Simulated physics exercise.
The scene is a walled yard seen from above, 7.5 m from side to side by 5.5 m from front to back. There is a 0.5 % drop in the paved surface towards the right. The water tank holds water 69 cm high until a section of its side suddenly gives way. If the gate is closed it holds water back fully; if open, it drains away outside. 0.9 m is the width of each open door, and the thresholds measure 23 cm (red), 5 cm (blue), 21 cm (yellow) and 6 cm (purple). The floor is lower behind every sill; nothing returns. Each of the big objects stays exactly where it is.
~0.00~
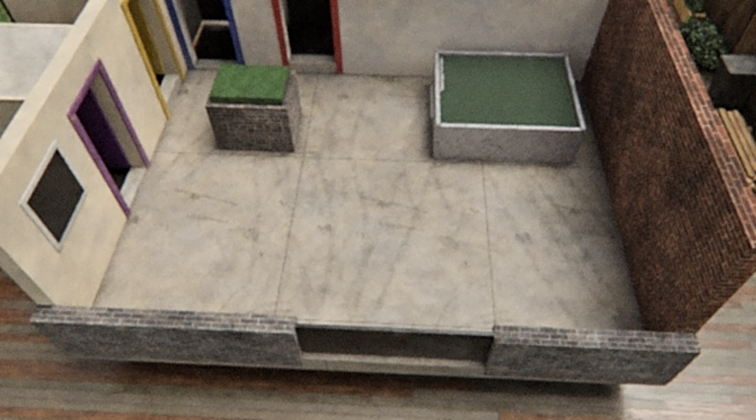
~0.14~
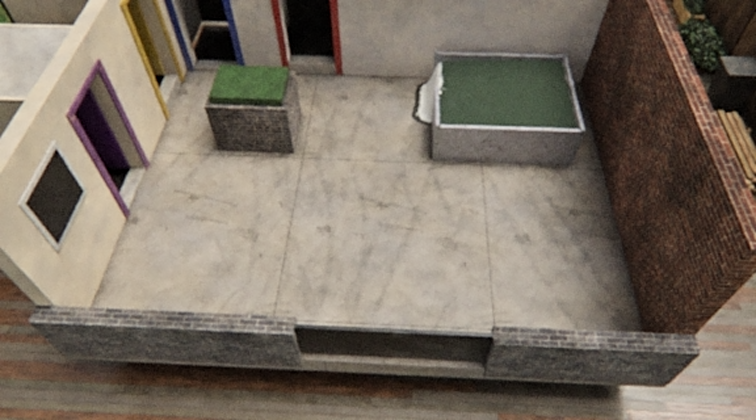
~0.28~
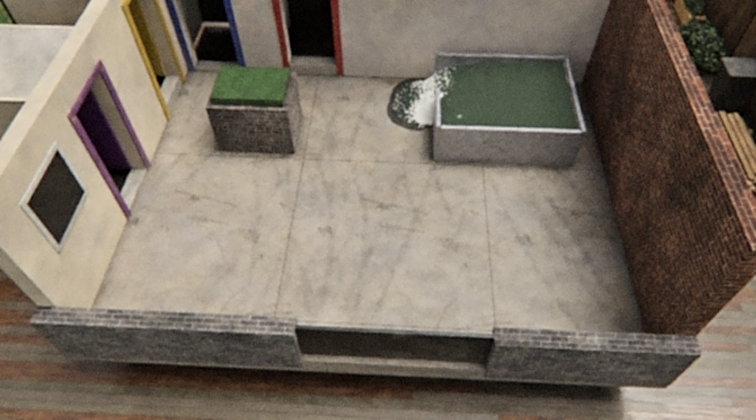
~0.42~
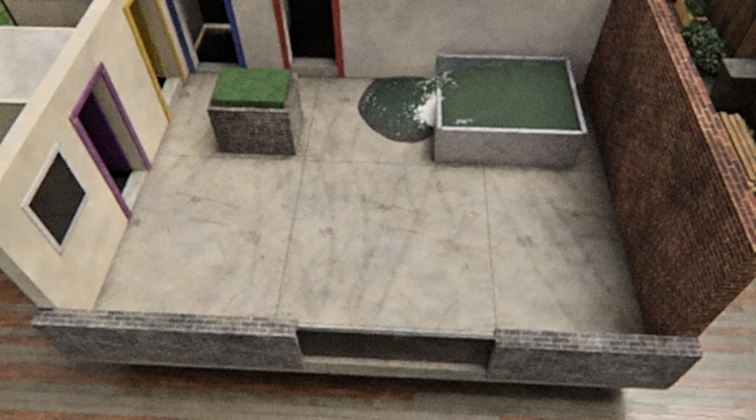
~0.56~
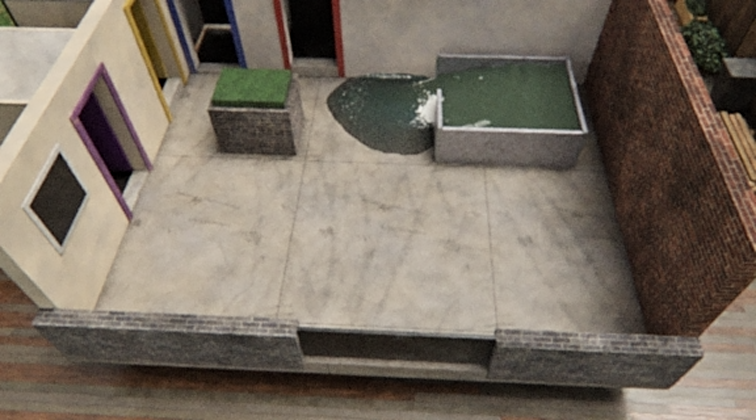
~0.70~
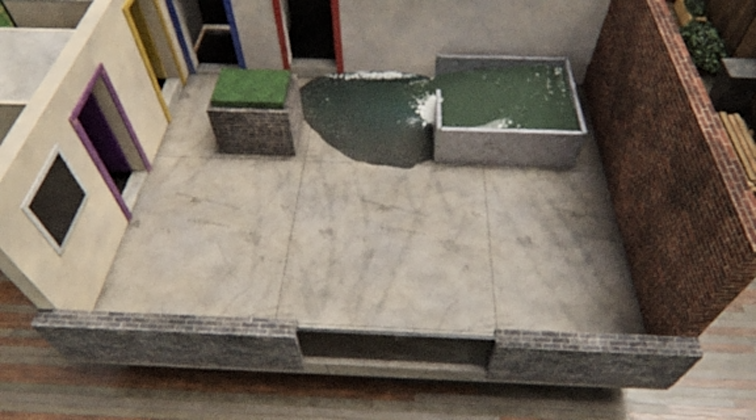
In a walled yard seen from above, a raised tank of green water sits still near the back right. Water then bursts out through its left side, foaming at the gap, and a dark pool spreads leftward across the pale paving until it reaches beside the grass-topped block.
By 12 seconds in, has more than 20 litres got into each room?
Room by room: Behind the red door, no; behind the blue door, yes; behind the yellow door, yes; behind the purple door, no.
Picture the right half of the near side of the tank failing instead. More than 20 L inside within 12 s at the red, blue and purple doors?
Log - red: Threshold not reached, blue: Threshold topped, purple: Threshold topped.
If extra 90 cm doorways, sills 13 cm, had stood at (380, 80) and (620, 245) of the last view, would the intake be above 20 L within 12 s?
In turn: Above, not over.
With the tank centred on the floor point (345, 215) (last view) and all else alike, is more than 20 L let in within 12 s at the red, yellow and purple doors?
So the red door keeps within it, the yellow door keeps within it and the purple door tops the limit.
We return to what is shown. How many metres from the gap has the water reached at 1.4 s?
Distance: Approx. 4.8 m.
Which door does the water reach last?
The answer is the purple door.
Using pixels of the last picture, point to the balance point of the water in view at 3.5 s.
At about (385, 129).
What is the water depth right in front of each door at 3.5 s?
Centimetres: Red 10 / blue 19 / yellow 32 / purple 5.
After 1.4 s water covers 20 % of the floor and is deepest (40 cm) near (431, 104); red door 15 cm at the sill, 0 L in, blue door 6 cm at the sill, 0 L in, yellow door not reached, purple door not reached.
After 2.2 s water covers 30 % of the floor and is deepest (38 cm) near (178, 102); red door 14 cm at the sill, 0 L in, blue door 9 cm at the sill, 2 L in, yellow door 36 cm at the sill, 13 L in, purple door not reached.
After 3.5 s water covers 55 % of the floor and is deepest (34 cm) near (178, 102); red door 10 cm at the sill, 0 L in, blue door 19 cm at the sill, 71 L in, yellow door 32 cm at the sill, 114 L in, purple door 5 cm at the sill, 0 L in.
After 7.0 s water covers 70 % of the floor and is deepest (16 cm) near (183, 89); red door 6 cm at the sill, 0 L in, blue door 15 cm at the sill, 306 L in, yellow door 15 cm at the sill, 154 L in, purple door 4 cm at the sill, 0 L in.
After 12.0 s water covers 95 % of the floor and is deepest (10 cm) near (641, 361); red door 7 cm at the sill, 0 L in, blue door 8 cm at the sill, 406 L in, yellow door 7 cm at the sill, 154 L in, purple door 3 cm at the sill, 0 L in.
